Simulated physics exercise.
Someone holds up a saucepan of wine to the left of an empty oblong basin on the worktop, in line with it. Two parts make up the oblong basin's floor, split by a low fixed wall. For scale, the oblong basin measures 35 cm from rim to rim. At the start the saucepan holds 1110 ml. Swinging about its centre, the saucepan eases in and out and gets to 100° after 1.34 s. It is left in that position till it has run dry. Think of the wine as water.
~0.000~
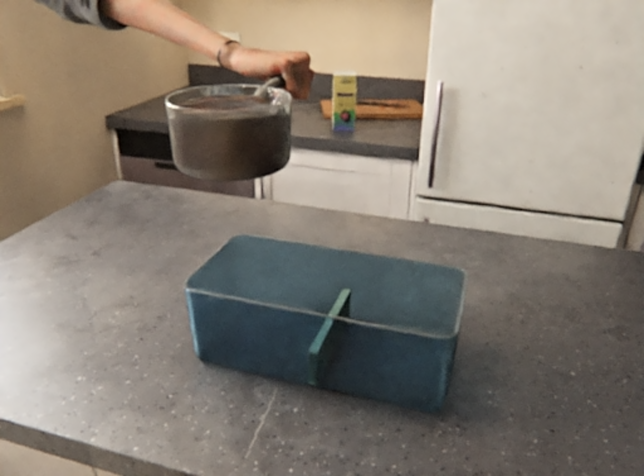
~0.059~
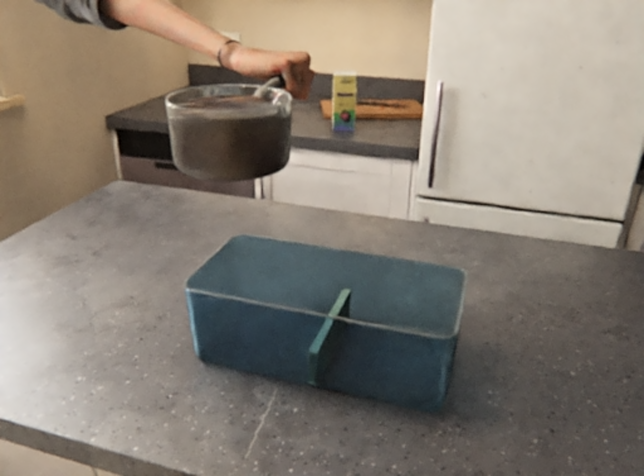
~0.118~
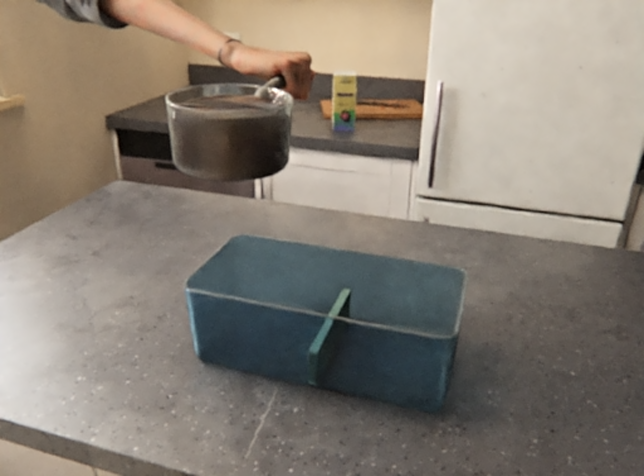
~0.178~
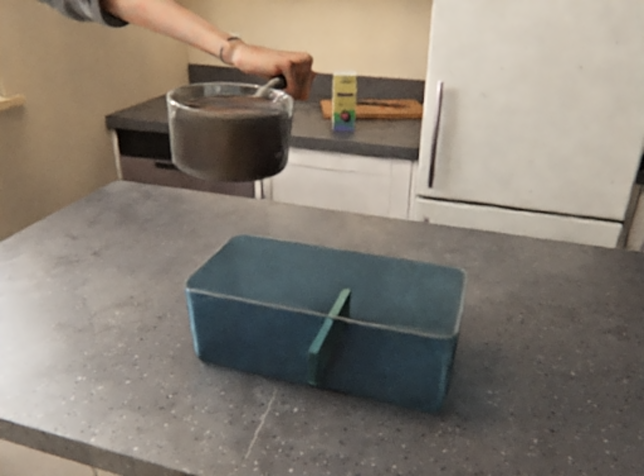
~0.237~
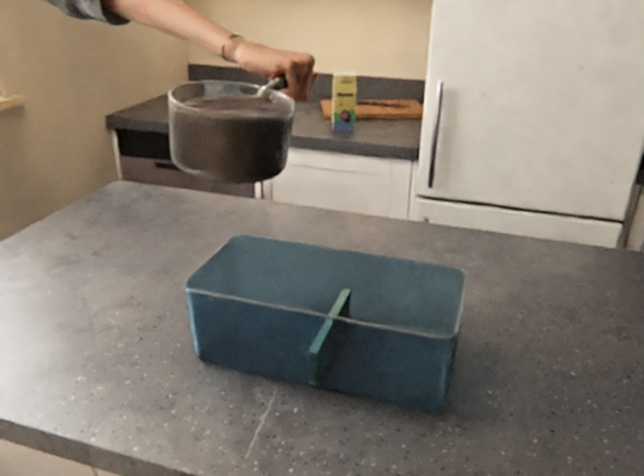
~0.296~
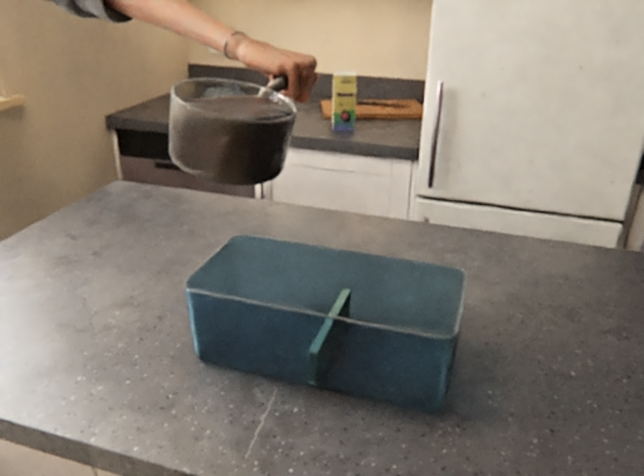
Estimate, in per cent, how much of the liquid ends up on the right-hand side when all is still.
71 %.
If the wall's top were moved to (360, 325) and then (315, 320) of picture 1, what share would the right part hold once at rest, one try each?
Result: 35 per cent, then 85 per cent.
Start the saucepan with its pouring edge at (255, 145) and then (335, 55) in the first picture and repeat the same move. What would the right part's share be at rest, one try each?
In turn about 10 and 95 per cent.
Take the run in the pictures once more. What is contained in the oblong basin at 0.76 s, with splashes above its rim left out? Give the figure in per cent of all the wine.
Estimate - around 10 in a hundred parts.
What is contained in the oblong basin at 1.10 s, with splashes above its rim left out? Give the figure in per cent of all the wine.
Roughly 70 percent of it.
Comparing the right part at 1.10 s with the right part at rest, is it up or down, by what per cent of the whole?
I'd say it grows by some 6.
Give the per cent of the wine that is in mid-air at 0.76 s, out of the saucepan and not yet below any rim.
I'd put it at about 28 percent.
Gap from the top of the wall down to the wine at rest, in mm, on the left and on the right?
About 40 mm left, about 22 mm right.
By 0.76 s the tilt is 60° and 62 per cent is still to pour, 2 is left of the wall and 8 right of it.
By 1.10 s the tilt is 92° and 15 per cent is still to pour, 6 is left of the wall and 65 right of it.
By 1.45 s the tilt is 100° and 2 per cent is still to pour, 24 is left of the wall and 71 right of it.
By 1.84 s the tilt is 100° and 0 per cent is still to pour, 28 is left of the wall and 71 right of it.
At rest 28 per cent lies left of the wall, 71 right of it and 1 outside.
